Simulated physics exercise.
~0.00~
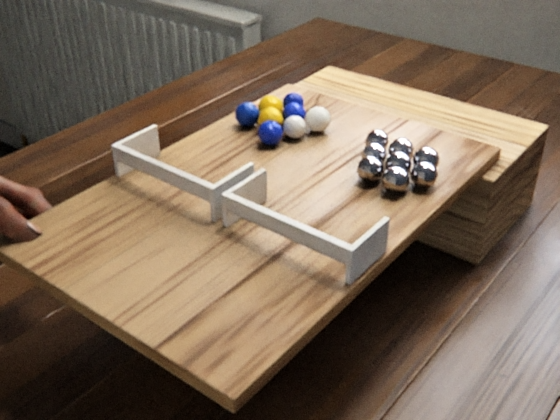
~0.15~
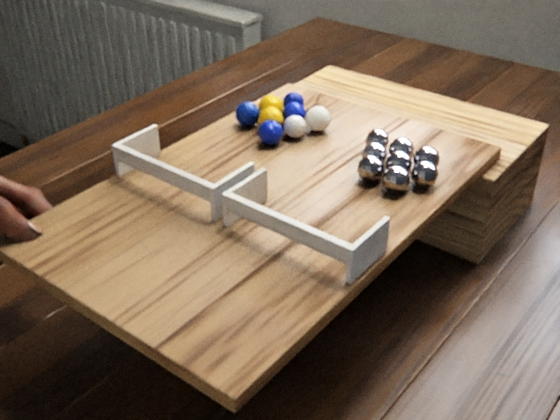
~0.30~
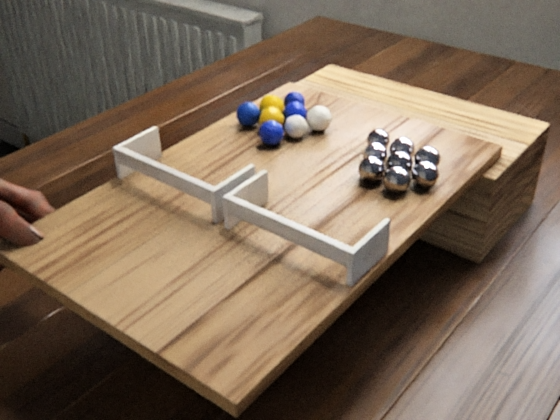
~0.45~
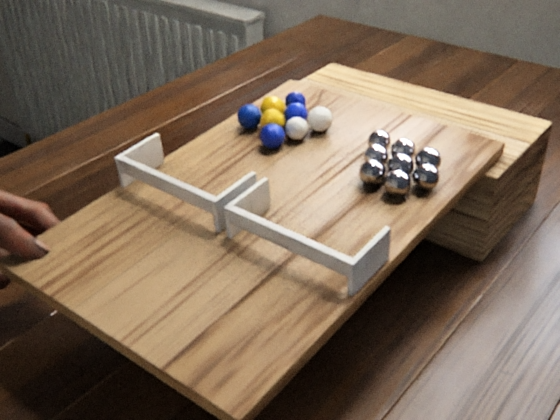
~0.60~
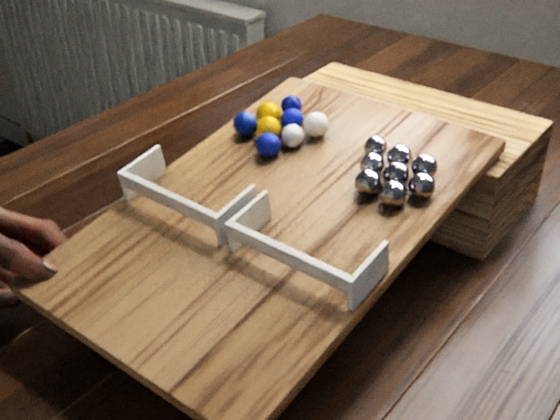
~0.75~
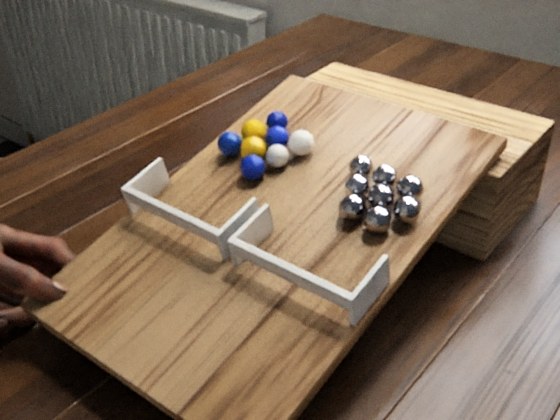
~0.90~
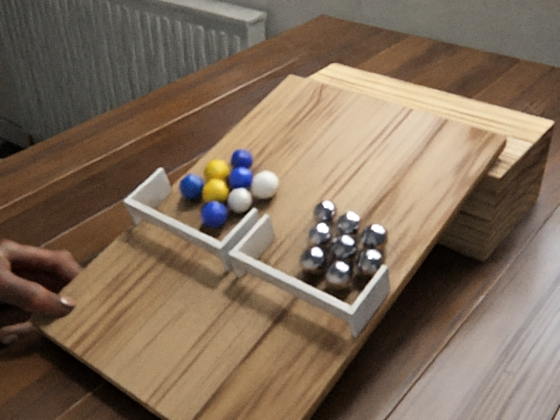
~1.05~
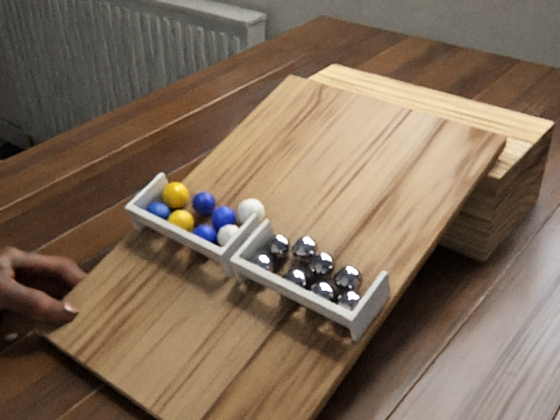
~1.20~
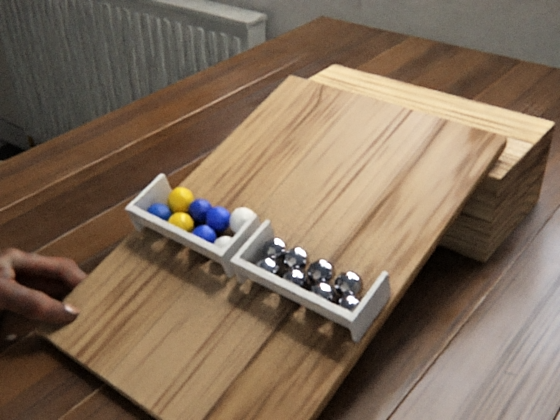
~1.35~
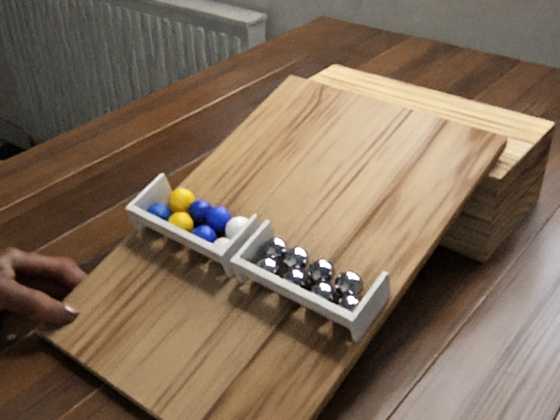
In the video, a hand holds the free end of a wooden board propped on a wooden block as its slope steepens, and a group of coloured balls and a group of shiny metallic ones roll down, each coming to rest against a white bar.
